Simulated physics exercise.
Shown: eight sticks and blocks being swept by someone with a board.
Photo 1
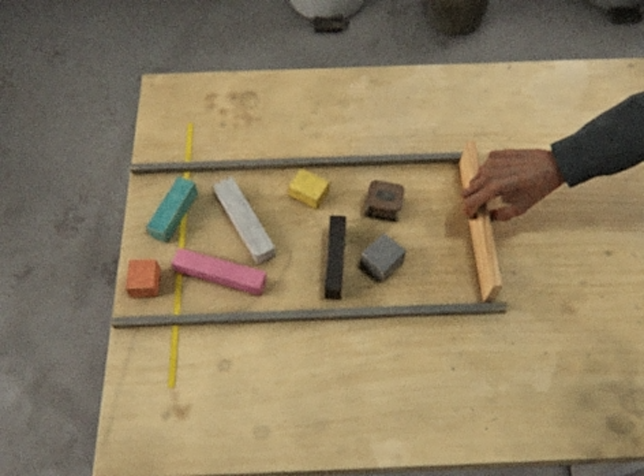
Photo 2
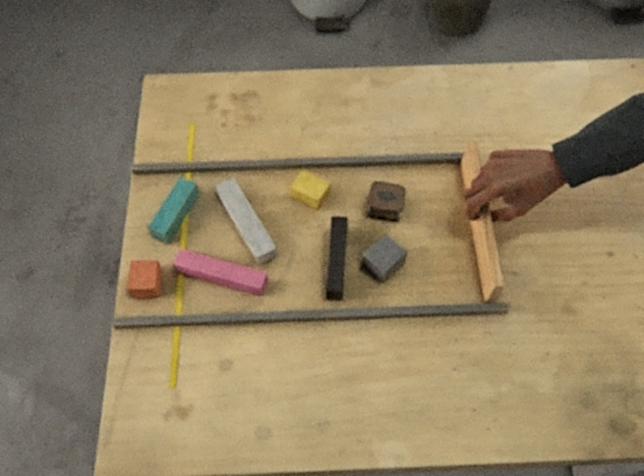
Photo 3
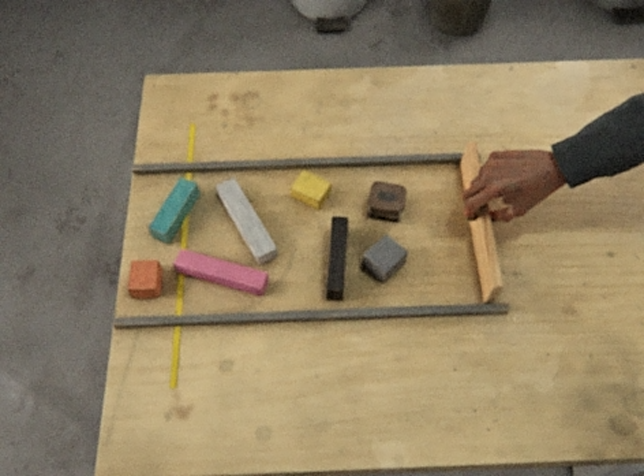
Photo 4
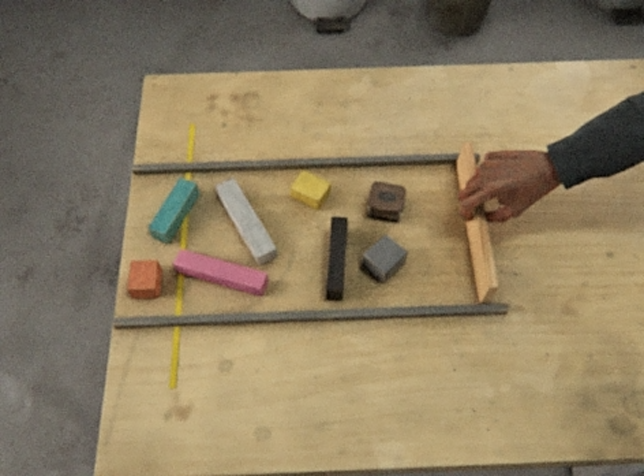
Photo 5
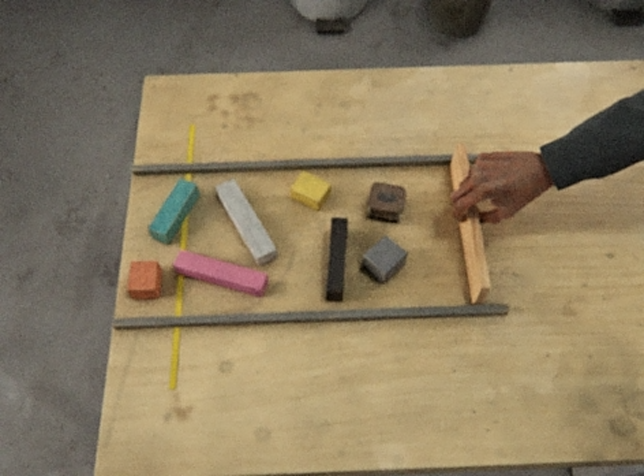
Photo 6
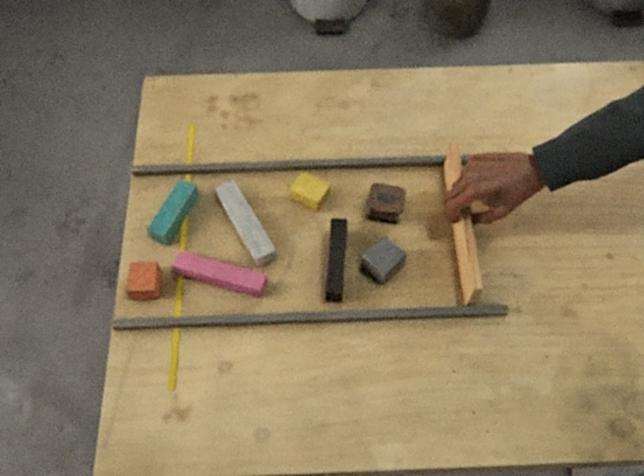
On a wooden tabletop, a hand holding a board still, then sliding it slightly left between two rails toward eight unmoving coloured blocks.
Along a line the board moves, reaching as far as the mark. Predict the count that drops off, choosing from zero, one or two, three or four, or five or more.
The count is three or four.
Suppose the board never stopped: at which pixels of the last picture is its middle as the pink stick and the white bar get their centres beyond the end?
(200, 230) and then (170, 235), give or take.
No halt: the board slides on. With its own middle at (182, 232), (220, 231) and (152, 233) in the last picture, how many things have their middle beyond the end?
Per position: 3 / 0 / 5.
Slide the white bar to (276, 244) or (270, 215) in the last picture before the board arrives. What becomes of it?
In that order: Stays aboard, then stays aboard.
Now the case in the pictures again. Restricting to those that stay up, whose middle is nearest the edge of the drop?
That's the white bar.
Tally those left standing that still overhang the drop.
The count would be 1.
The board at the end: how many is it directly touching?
That would be 3 of them.
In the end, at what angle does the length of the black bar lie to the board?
Out of line by around 10°.
Early on, none off yet; orange block at rest near (144, 280); turquoise bar at rest near (174, 212); pink stick at rest near (221, 274).
A while later, none off yet; orange block at rest near (137, 280); turquoise bar at rest near (174, 212); pink stick travelled a little near (177, 271).
Finally, the number that fall off is three or four; lost, pink stick, turquoise bar and orange block.
